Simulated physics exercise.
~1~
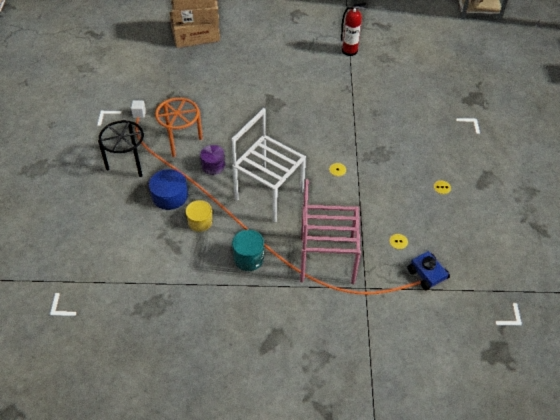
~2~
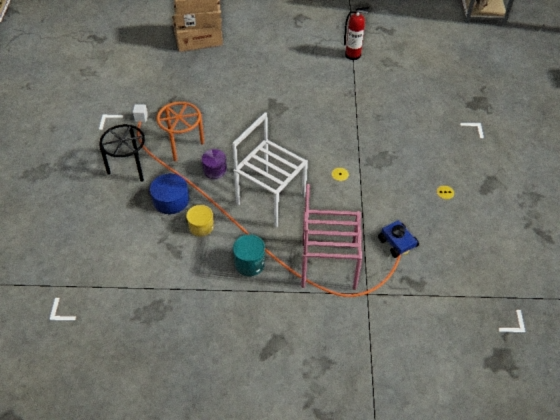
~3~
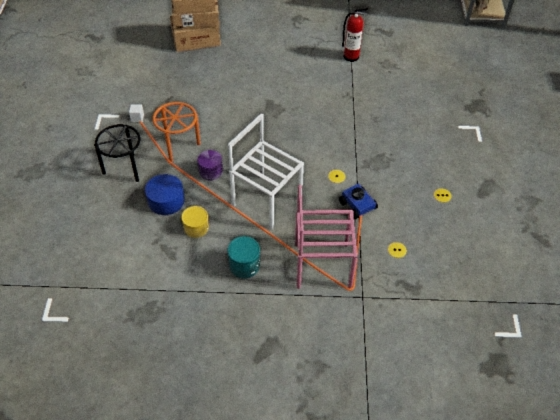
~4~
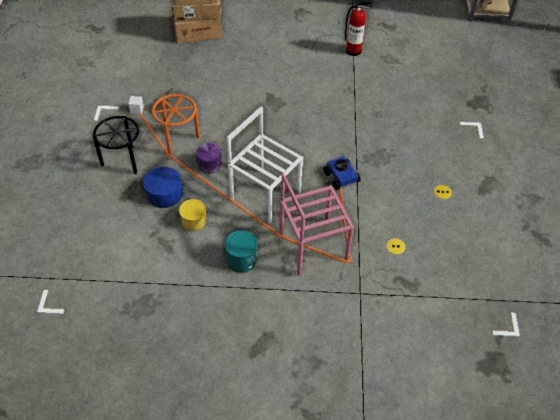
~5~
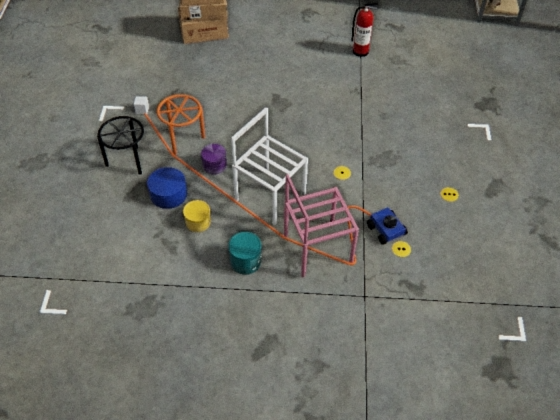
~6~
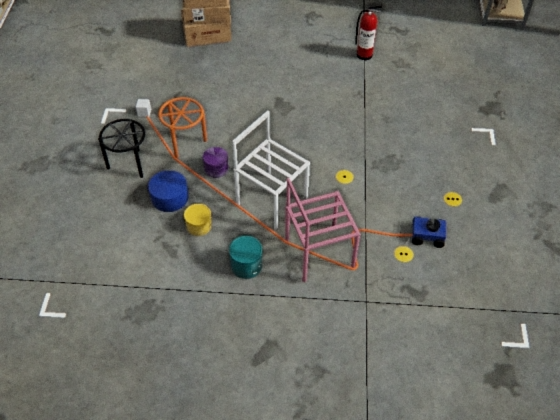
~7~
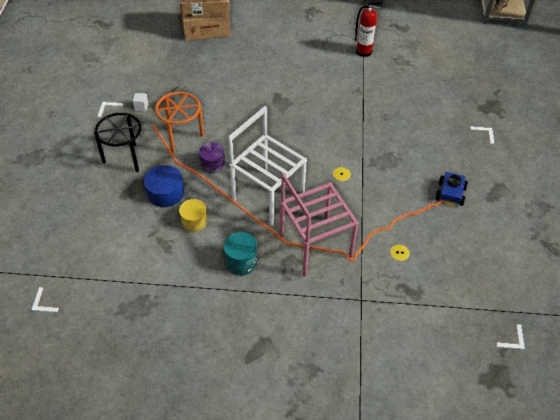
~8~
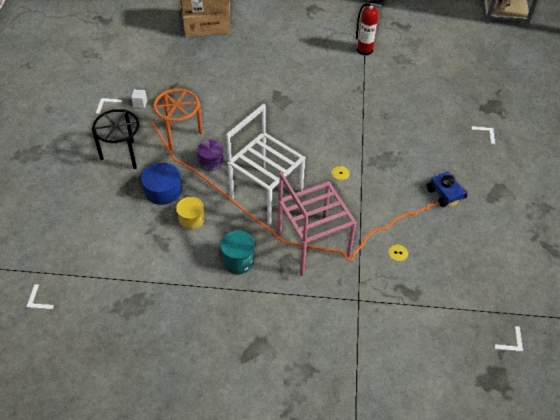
On a concrete shop floor, a little blue cart trailing an orange lead among stools, chairs, tubs and buckets drove up past the pink chair, which shifted and turned, then rolled back right and stopped at the far yellow mark, its plug out.
